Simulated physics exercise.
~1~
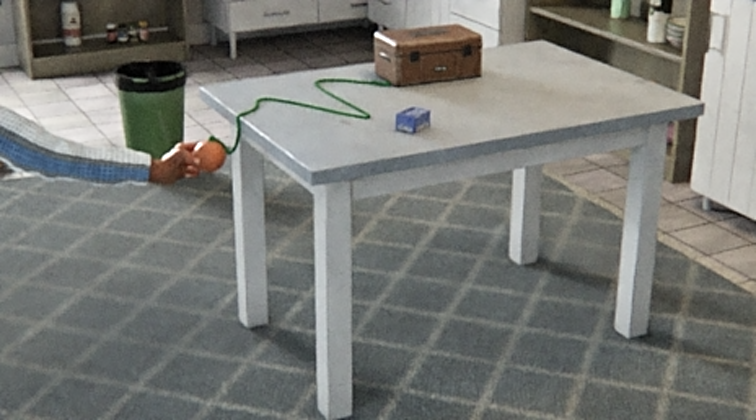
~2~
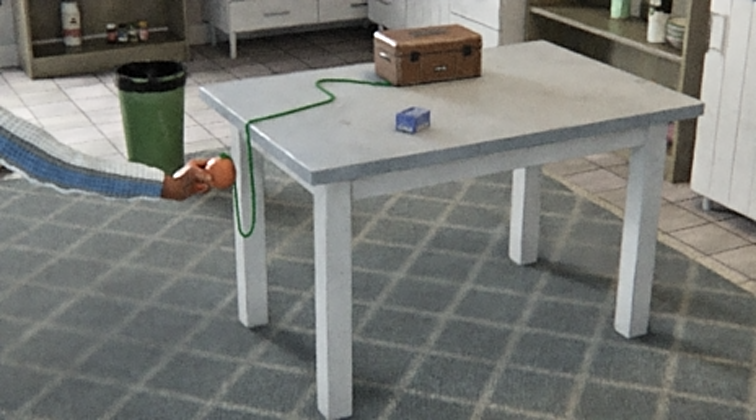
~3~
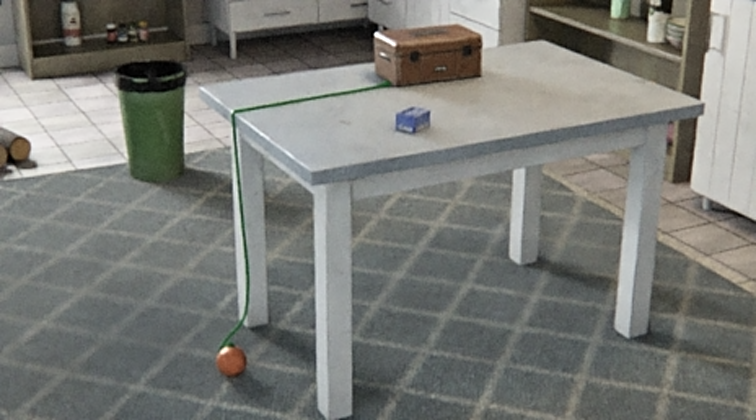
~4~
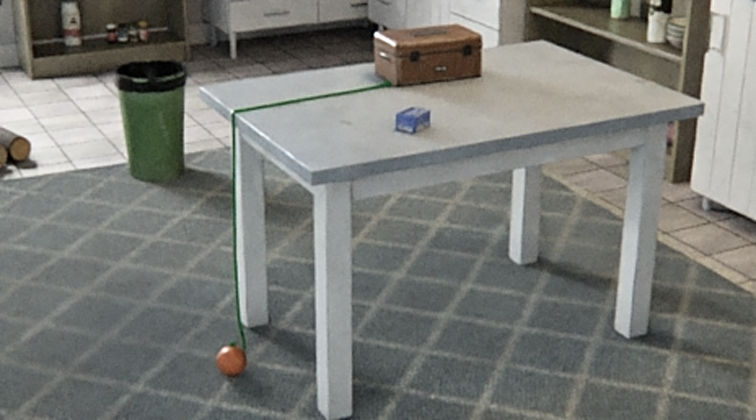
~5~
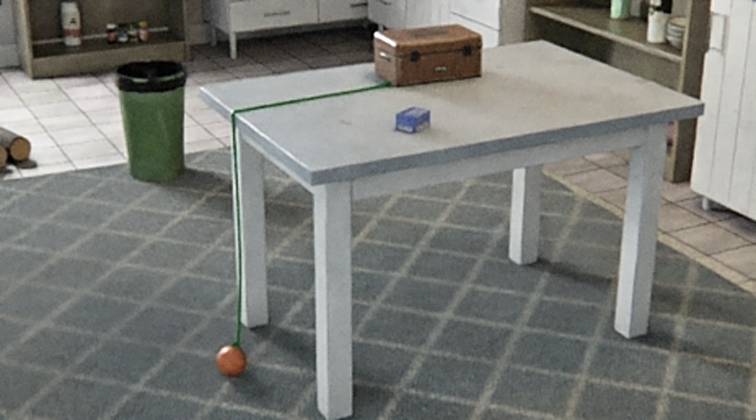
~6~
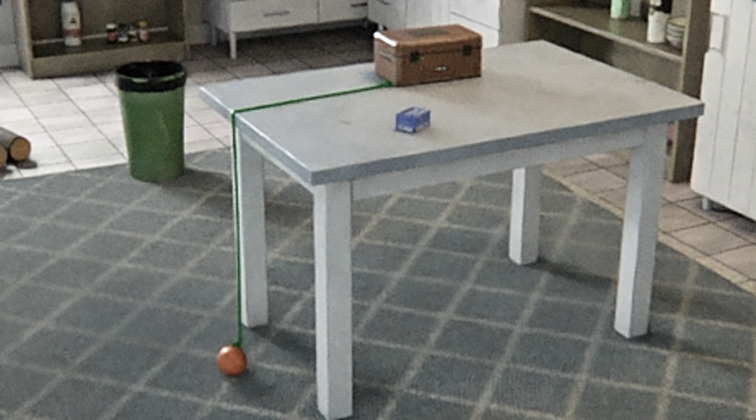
An orange on a green cord was held by a hand beside a gray table, then let go, and it dropped to the floor with the cord trailing over the edge, while the brown toolbox and small blue box stayed on top.
